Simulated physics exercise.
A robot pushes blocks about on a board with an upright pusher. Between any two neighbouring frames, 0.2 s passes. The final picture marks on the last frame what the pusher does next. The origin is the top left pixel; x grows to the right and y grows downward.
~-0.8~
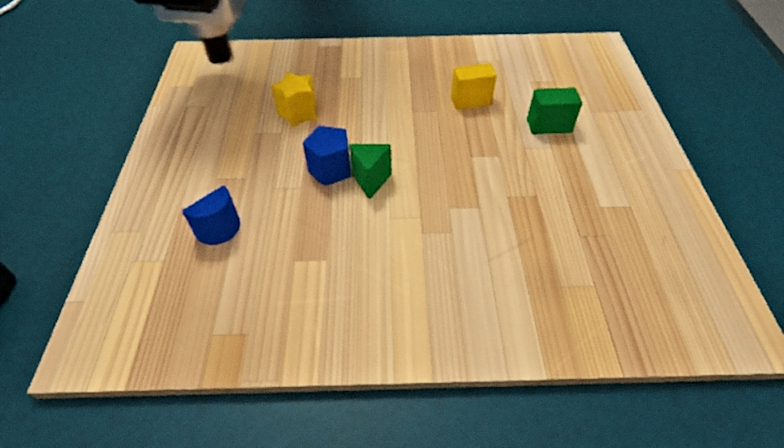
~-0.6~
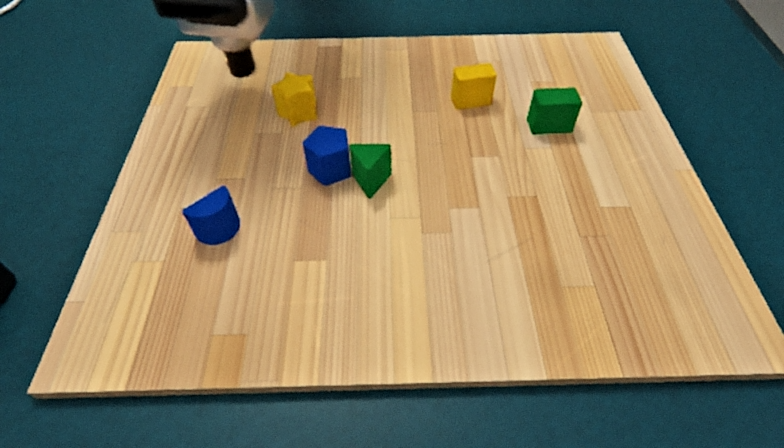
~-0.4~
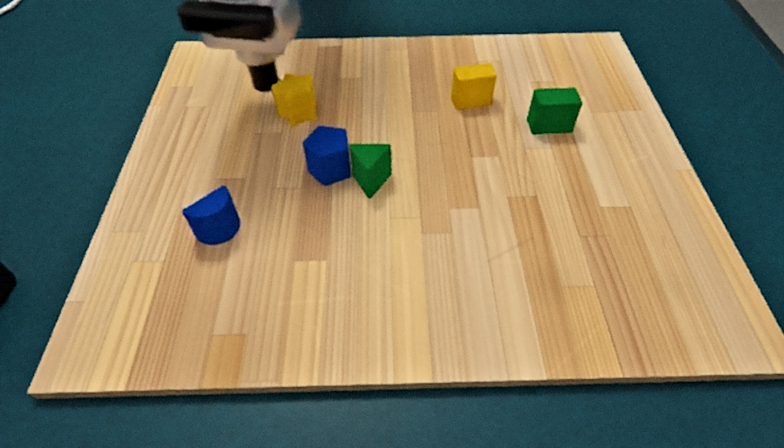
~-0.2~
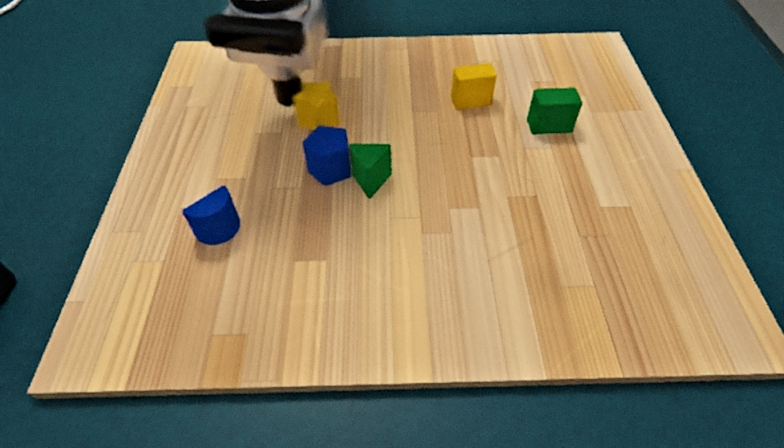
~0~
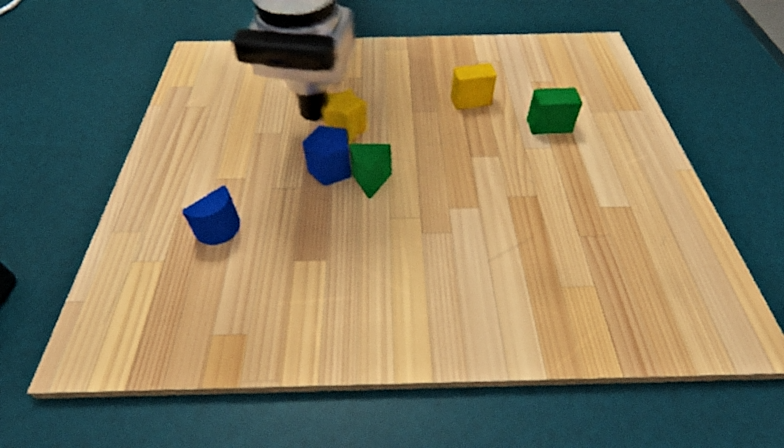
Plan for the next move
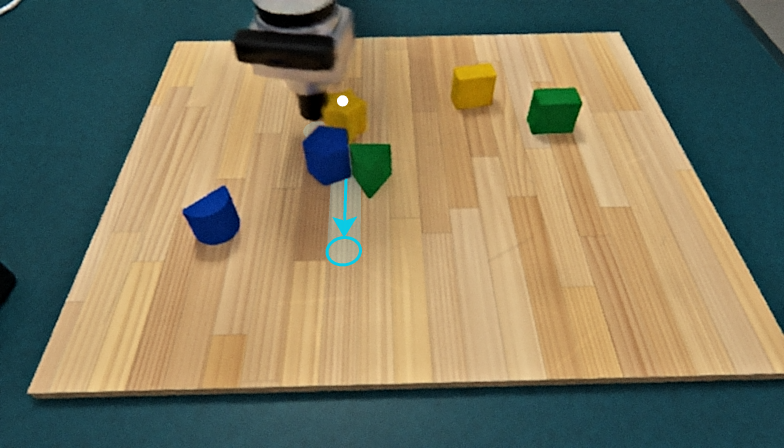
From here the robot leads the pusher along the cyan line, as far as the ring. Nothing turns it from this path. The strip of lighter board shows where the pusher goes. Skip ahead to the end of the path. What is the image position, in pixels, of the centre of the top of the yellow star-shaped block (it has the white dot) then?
Somewhere near (363, 107).
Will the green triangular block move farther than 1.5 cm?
Yes
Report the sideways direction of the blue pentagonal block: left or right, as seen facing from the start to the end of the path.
The right-hand side.
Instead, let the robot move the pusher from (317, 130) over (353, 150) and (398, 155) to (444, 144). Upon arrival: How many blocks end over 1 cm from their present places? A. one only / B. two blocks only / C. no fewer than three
I'll go with A - one only.
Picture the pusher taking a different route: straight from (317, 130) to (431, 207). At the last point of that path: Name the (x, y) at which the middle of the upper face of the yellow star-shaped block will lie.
Pixel (369, 108).
Drawn move, from (317, 130) via (346, 160) and (345, 202), ending at (344, 251); the dot is on the yellow star-shaped block.
What follows on the original path. One third of the way, pusher (344, 142); blue pentagonal block (325, 154), turned 20° clockwise; yellow star-shaped block (363, 107), turned 40° anticlockwise.
Two thirds of the way, pusher (343, 184); blue pentagonal block (306, 187), turned 60° clockwise; yellow star-shaped block (363, 107), turned 40° anticlockwise; green triangular block (375, 165), turned 80° anticlockwise.
At the end, pusher (341, 234); blue pentagonal block (301, 191), turned 75° clockwise; yellow star-shaped block (363, 107), turned 40° anticlockwise; green triangular block (375, 165), turned 85° anticlockwise.
